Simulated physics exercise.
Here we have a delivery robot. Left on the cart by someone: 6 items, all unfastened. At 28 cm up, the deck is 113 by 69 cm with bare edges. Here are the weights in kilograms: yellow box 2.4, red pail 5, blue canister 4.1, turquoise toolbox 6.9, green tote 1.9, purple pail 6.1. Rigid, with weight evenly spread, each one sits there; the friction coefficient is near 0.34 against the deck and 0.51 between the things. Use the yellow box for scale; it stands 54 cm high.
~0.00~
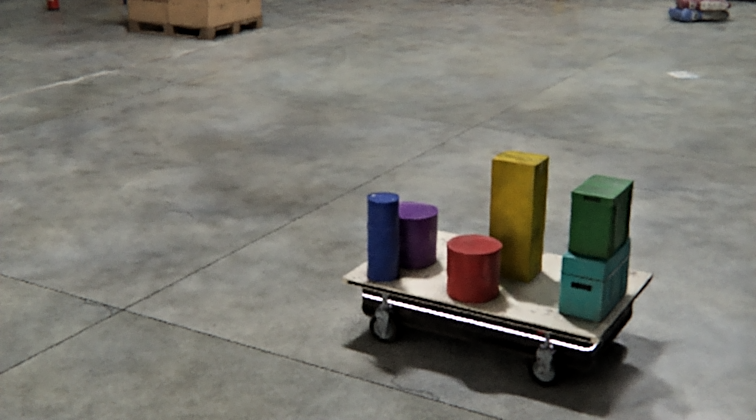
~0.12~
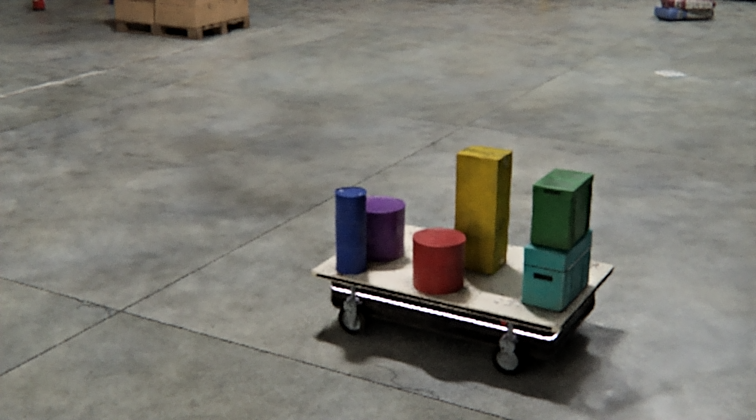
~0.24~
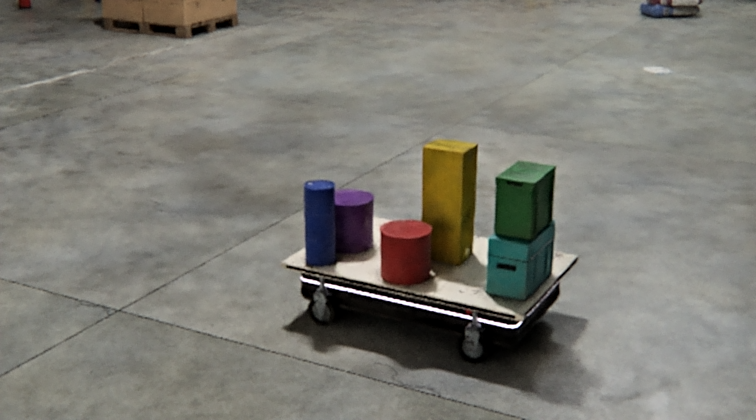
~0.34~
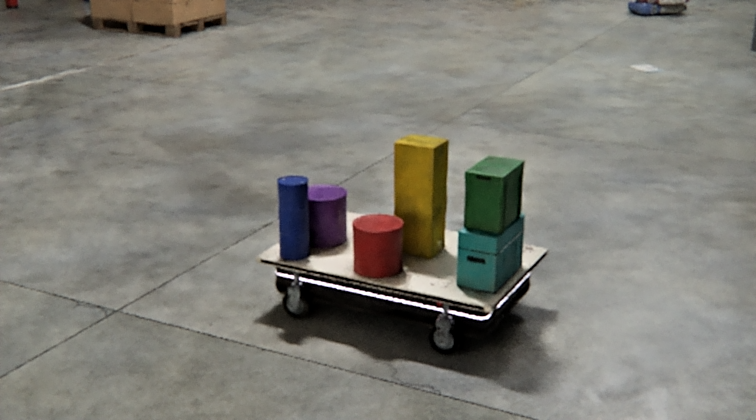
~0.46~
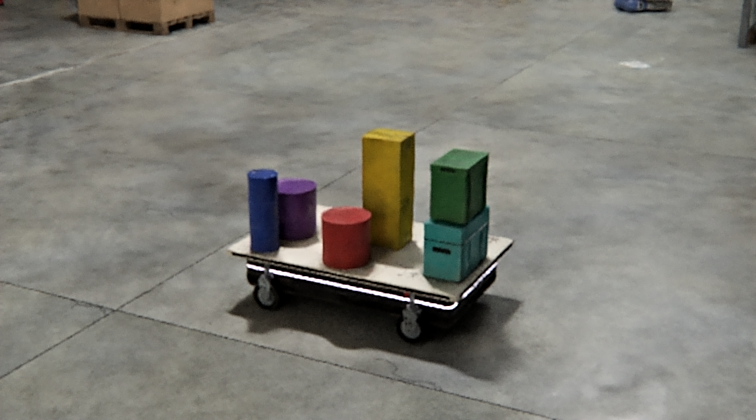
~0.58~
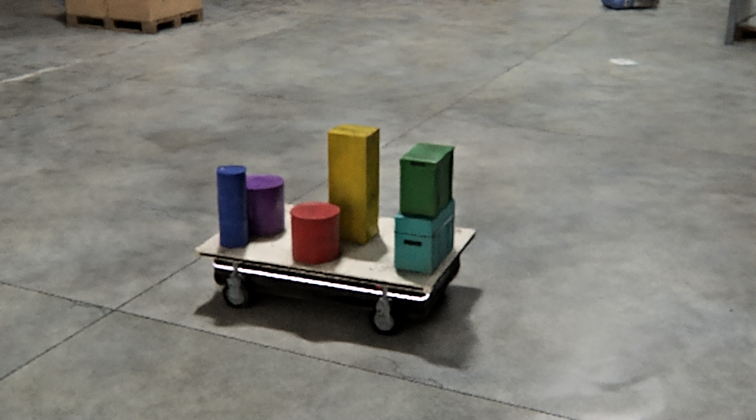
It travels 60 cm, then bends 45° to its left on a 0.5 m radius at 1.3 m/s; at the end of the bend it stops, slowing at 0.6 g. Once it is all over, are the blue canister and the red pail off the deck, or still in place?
Outcome: Blue canister: Missing from the deck. Red pail: Present on the deck.
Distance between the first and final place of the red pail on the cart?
I'd put it at about 22 centimetres.
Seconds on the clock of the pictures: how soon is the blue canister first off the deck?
Answer: Near 1.2 s.
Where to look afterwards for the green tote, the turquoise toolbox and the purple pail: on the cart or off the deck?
Once it all settles, the green tote stays on its surface, the turquoise toolbox stays on its surface and the purple pail leaves its surface.
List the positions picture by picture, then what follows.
The first picture shows cart 0 cm along; blue canister (383, 237); red pail (473, 269).
The second picture shows cart 16 cm along; green tote (562, 209); purple pail (380, 229).
The third picture shows cart 31 cm along; yellow box (449, 201); turquoise toolbox (521, 256).
The fourth picture shows cart 44 cm along; green tote (494, 194); purple pail (323, 216).
The fifth picture shows cart 60 cm along; yellow box (388, 189); turquoise toolbox (457, 240).
The sixth picture shows cart 75 cm along, turned 5°; blue canister (233, 206) moved 5 cm; red pail (315, 233) moved 2 cm.
After 0.88 s, cart 114 cm along, turned 41°; purple pail now off the deck; blue canister moved 46 cm near (144, 213); red pail moved 17 cm near (240, 240).
After 1.28 s, cart 144 cm along, turned 45°, stopped; blue canister now off the deck; red pail moved 21 cm near (155, 253); yellow box 11° off upright.
In the end (1.8 s), off the deck, blue canister and purple pail; not toppled but over 10 cm from the start, yellow box, red pail, turquoise toolbox and green tote. In the last view, red pail near (151, 254).
